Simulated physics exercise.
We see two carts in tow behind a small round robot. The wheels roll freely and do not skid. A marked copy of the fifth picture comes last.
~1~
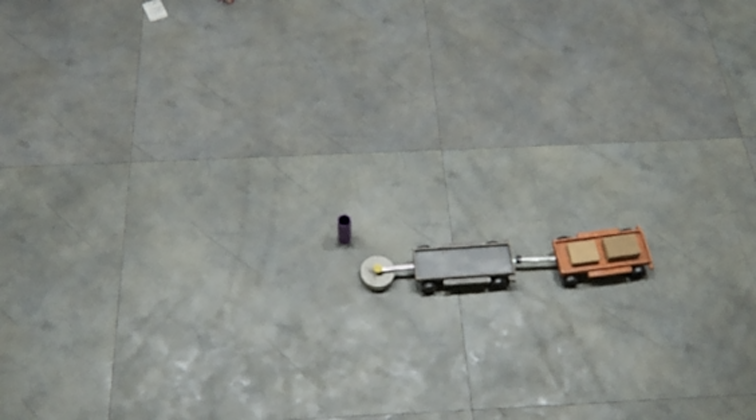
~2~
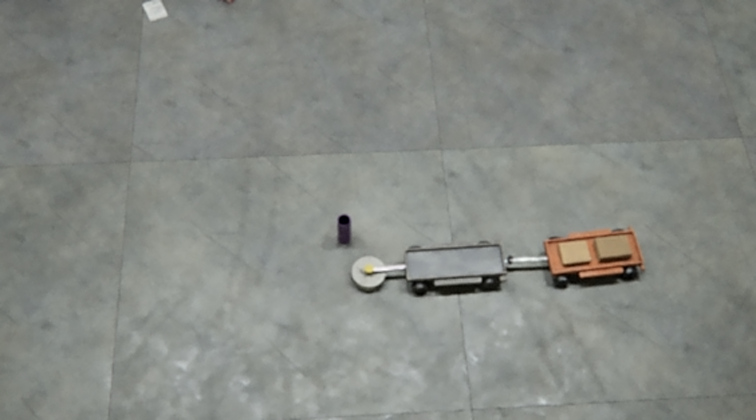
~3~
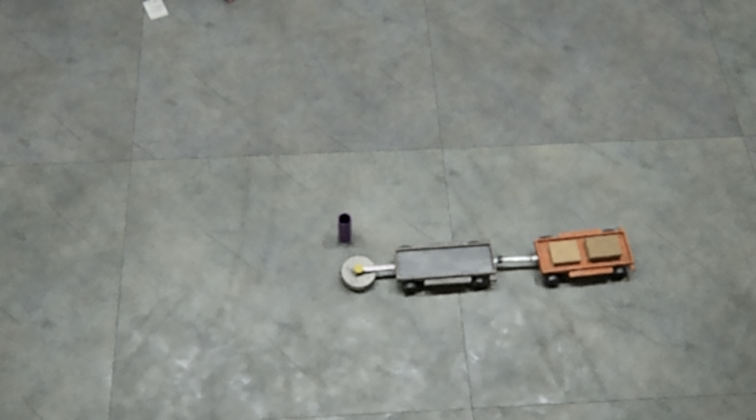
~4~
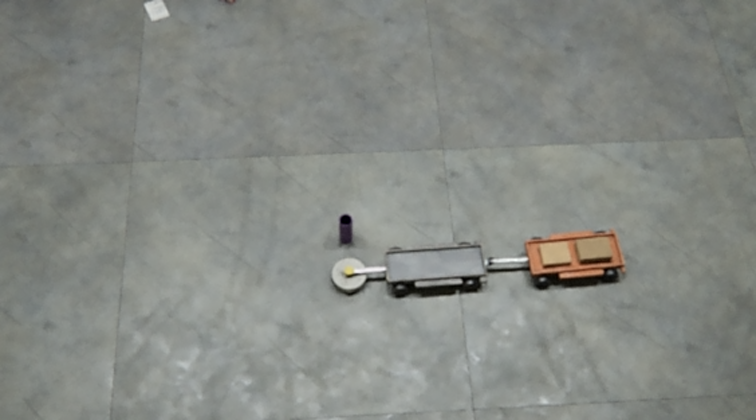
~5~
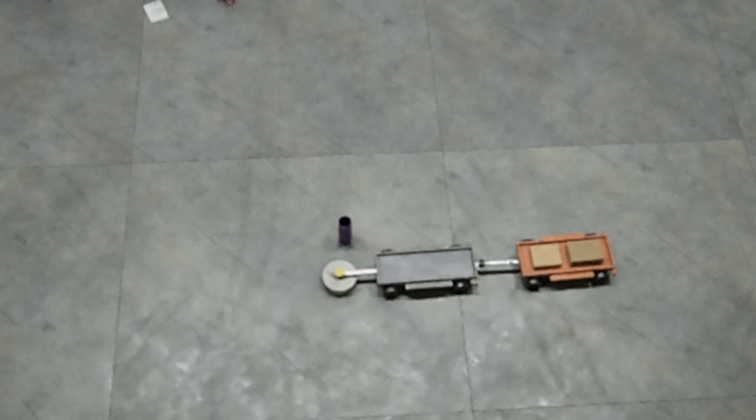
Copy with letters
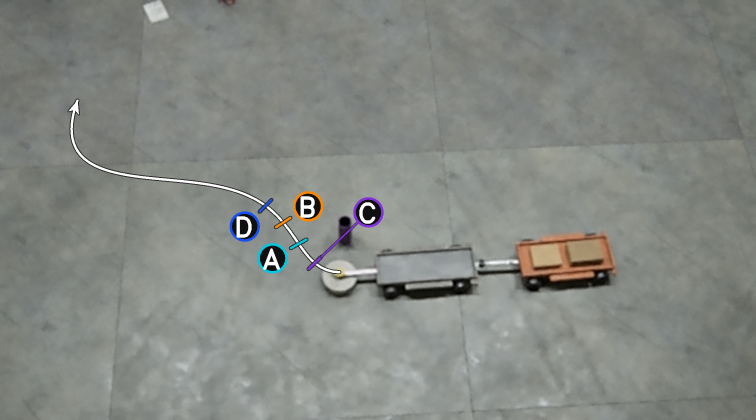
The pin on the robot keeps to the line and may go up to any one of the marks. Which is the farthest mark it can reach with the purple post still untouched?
A is the last safe stop.
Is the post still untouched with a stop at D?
No.
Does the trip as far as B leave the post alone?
No.
On the copy, A at (299, 244); B at (283, 223); C at (315, 263); D at (266, 206); the route from (340, 272) via (186, 182) to (77, 100).
On A. First, robot (322, 272), last cart (548, 258).
Then, robot (308, 260), last cart (533, 259).
Finally, robot (299, 248), last cart (520, 260); nothing has been touched.
By contrast, B is too far, the post has been hit; C is safe but short; D is too far, the post has been hit.
